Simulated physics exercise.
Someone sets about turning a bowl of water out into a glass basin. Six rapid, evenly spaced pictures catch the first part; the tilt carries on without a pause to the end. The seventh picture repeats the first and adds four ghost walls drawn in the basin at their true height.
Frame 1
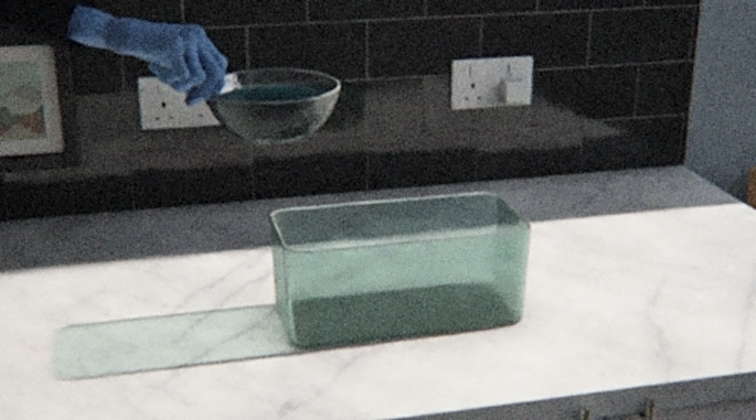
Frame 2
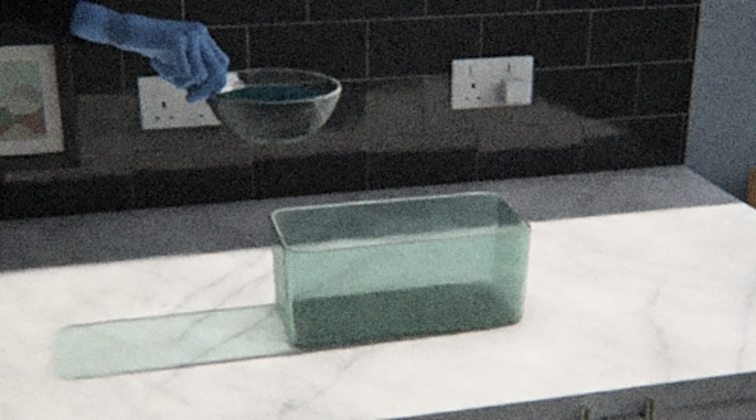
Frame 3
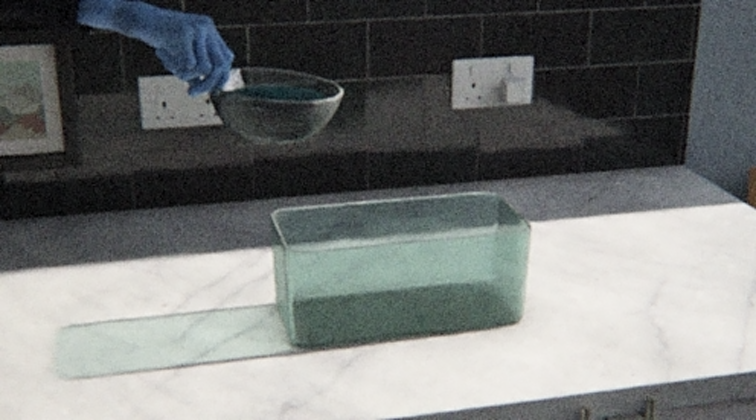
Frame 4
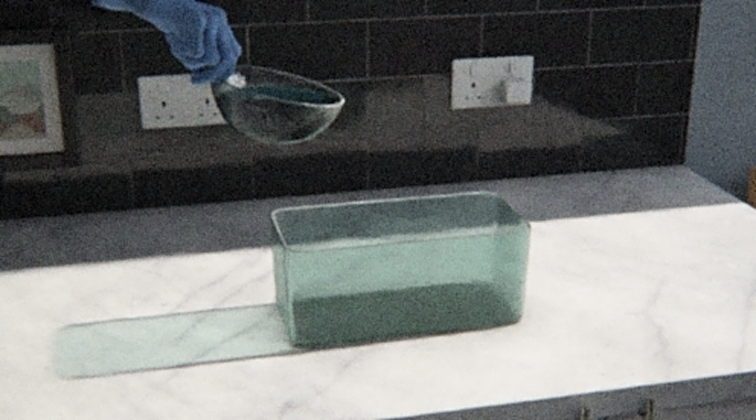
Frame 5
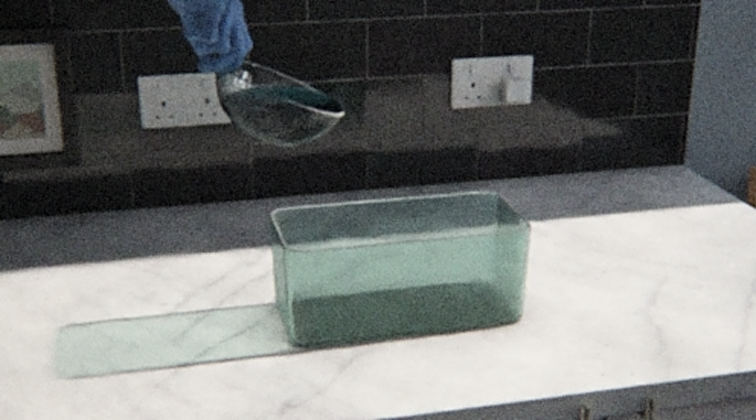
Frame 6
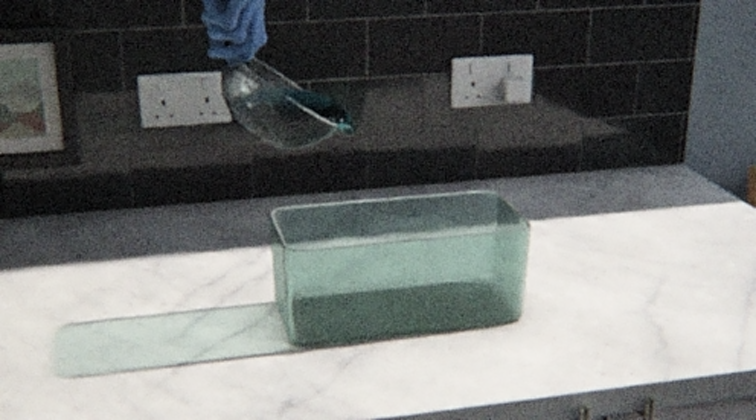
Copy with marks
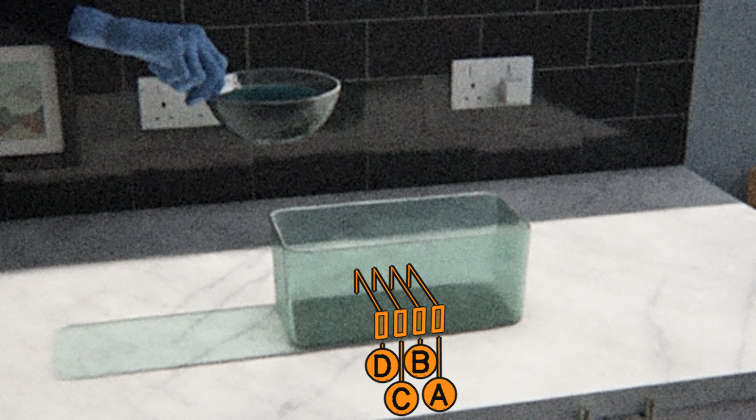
The footage shows a blue-gloved hand holding a clear glass bowl of water above a rectangular glass basin on a marble counter, then tilting it gradually to the right until water begins to slip over the lip.
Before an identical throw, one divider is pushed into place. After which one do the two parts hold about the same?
C.
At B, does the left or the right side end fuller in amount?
The left side.
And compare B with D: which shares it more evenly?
Position D.
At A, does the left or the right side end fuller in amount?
The left one.
In orange, A at (438, 337); B at (420, 339); C at (401, 341); D at (382, 344).
For position A, about 87 % ends left of the wall and 11 % right of it.
For position B, about 82 % ends left of the wall and 17 % right of it.
For position C, about 51 % ends left of the wall and 48 % right of it.
For position D, about 29 % ends left of the wall and 70 % right of it.
